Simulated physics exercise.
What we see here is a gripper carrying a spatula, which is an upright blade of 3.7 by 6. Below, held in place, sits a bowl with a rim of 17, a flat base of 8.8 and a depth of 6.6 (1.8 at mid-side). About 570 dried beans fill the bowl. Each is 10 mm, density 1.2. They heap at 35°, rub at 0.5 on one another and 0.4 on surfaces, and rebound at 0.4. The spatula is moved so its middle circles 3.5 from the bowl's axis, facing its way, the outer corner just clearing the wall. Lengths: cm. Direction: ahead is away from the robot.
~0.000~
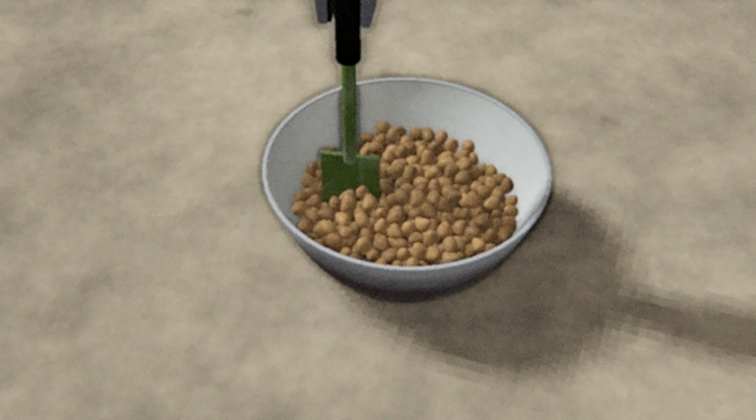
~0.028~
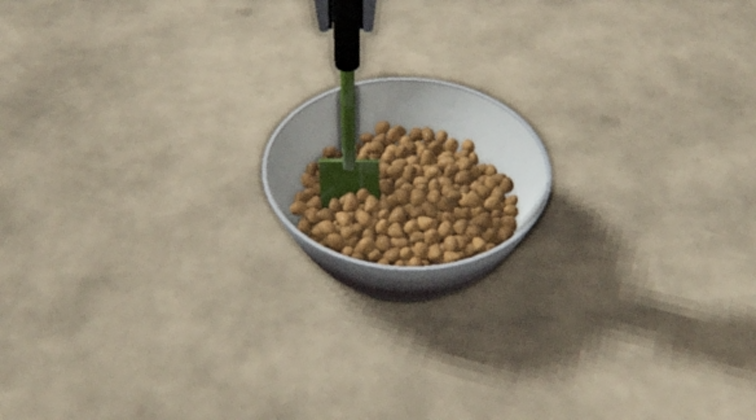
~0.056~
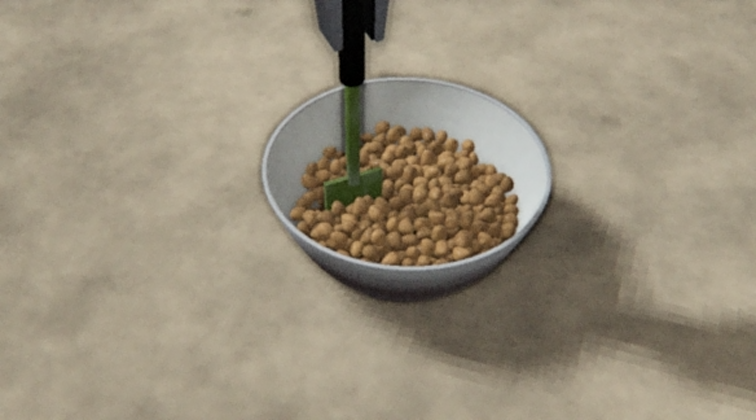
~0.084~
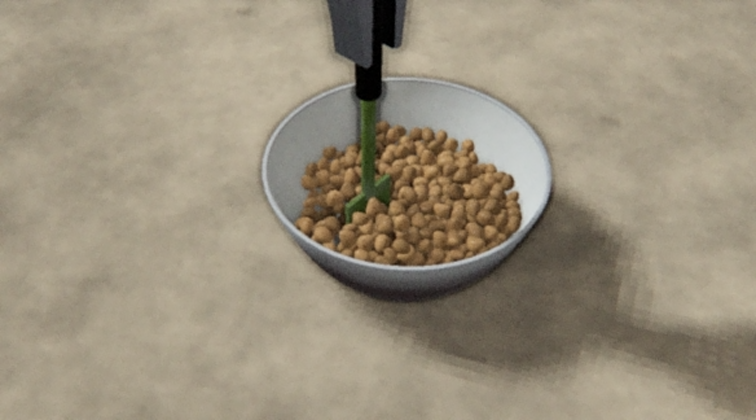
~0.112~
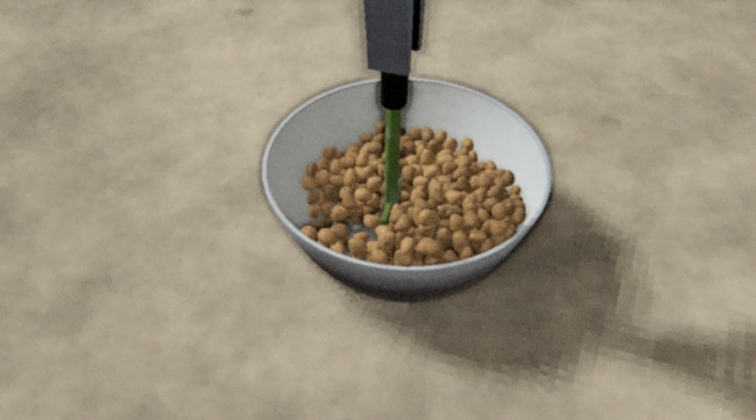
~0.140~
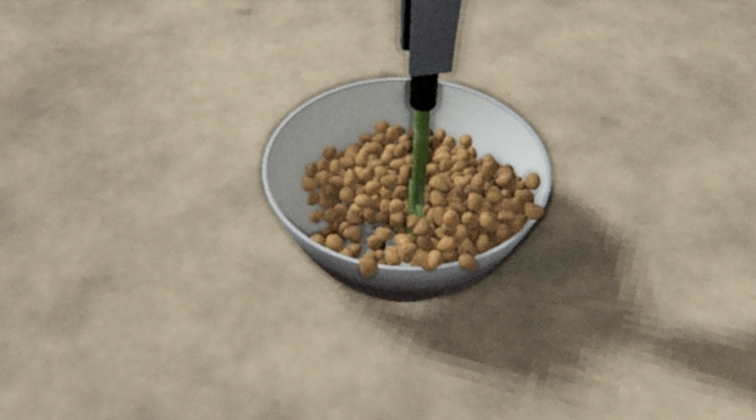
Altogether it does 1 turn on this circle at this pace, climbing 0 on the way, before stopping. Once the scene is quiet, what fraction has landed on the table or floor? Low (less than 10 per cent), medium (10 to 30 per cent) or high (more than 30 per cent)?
The share is medium, between 10 and 30 per cent.
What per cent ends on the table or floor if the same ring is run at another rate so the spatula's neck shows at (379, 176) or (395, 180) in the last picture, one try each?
About 10 and 15 %.
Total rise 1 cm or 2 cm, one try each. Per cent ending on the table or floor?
Estimates: 20 % then 20 %.
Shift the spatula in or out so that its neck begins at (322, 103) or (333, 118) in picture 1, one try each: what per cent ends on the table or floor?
Close to 20 and 30 in a hundred.
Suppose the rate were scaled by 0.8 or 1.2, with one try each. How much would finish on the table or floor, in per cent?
Roughly 10 and 35 per cent.
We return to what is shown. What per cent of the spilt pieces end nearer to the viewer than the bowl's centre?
30 per cent, roughly.
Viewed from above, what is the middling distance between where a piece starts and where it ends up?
Something like 8 centimetres, give or take.
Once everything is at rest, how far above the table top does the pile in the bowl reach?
Some 7.0 cm.
After 0.24 s, 202° round, highest piece 15 above the table; 531 in the bowl, 6 on the table or floor, 37 in flight or on the tool.
After 0.35 s, 295° round, highest piece 10 above the table; 481 in the bowl, 53 on the table or floor, 40 in flight or on the tool.
After 0.60 s, 0° round, highest piece 7 above the table; 447 in the bowl, 123 on the table or floor, 4 in flight or on the tool.
After 1.30 s, 0° round, highest piece 7 above the table; 447 in the bowl, 127 on the table or floor.
At rest, 447 in the bowl, 127 on the table or floor. That is 22 % on the table or floor.
